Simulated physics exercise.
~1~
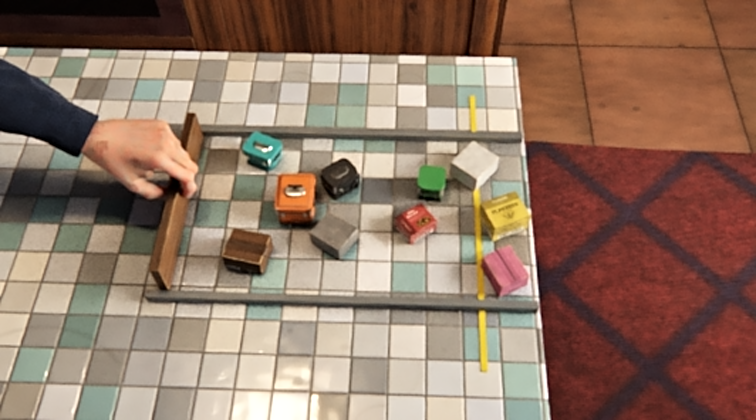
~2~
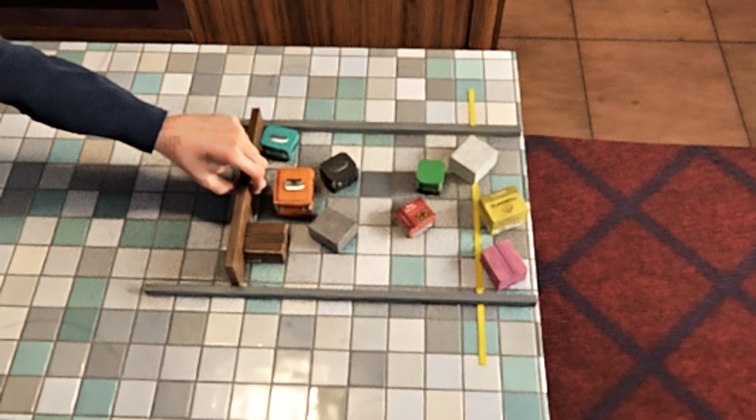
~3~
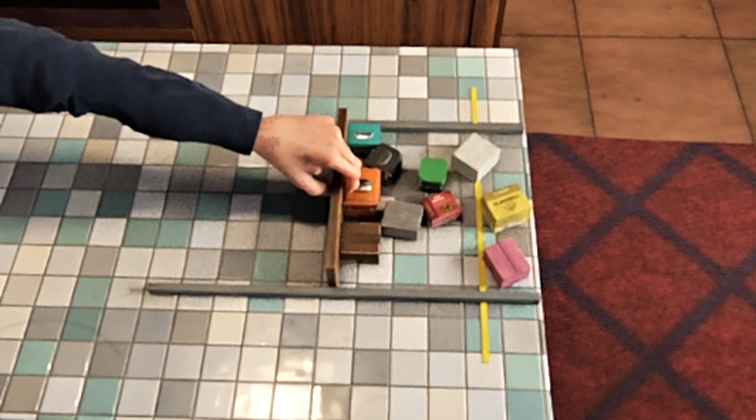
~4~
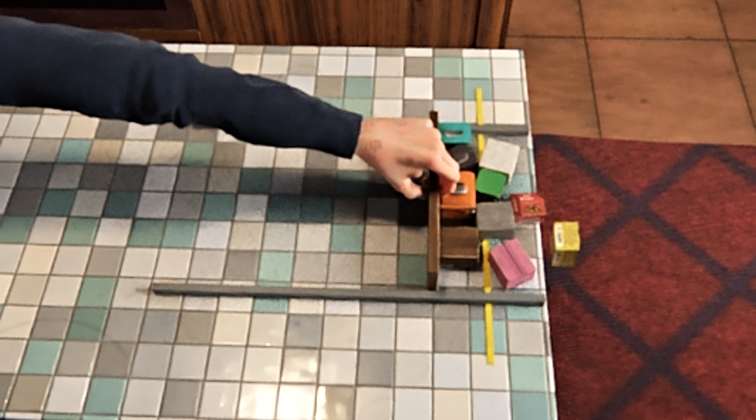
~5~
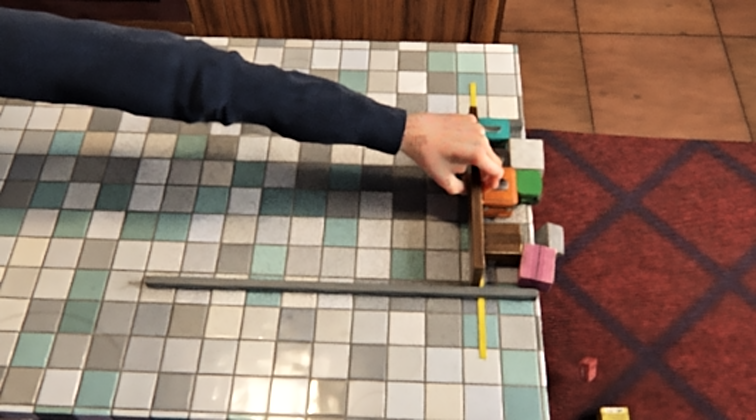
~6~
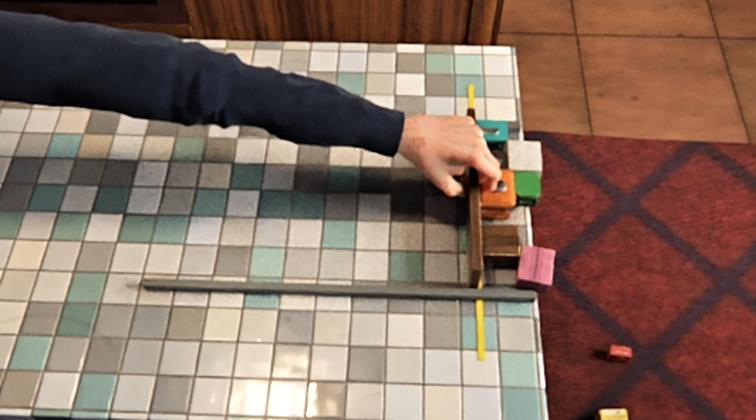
A tiled table beside a dark red patterned rug is seen from above at an angle by a gently swaying camera. Ten small boxes and blocks, among them turquoise, orange, black, brown and green ones, lie scattered between two grey rails, with yellow and pink ones near a yellow tape line at the right. A hand slides an upright wooden board rightward, gathering the objects into a cluster. The yellow box drops off the edge, then the red box and grey block follow. The board stops at the tape, leaving the rest crowded along the edge.
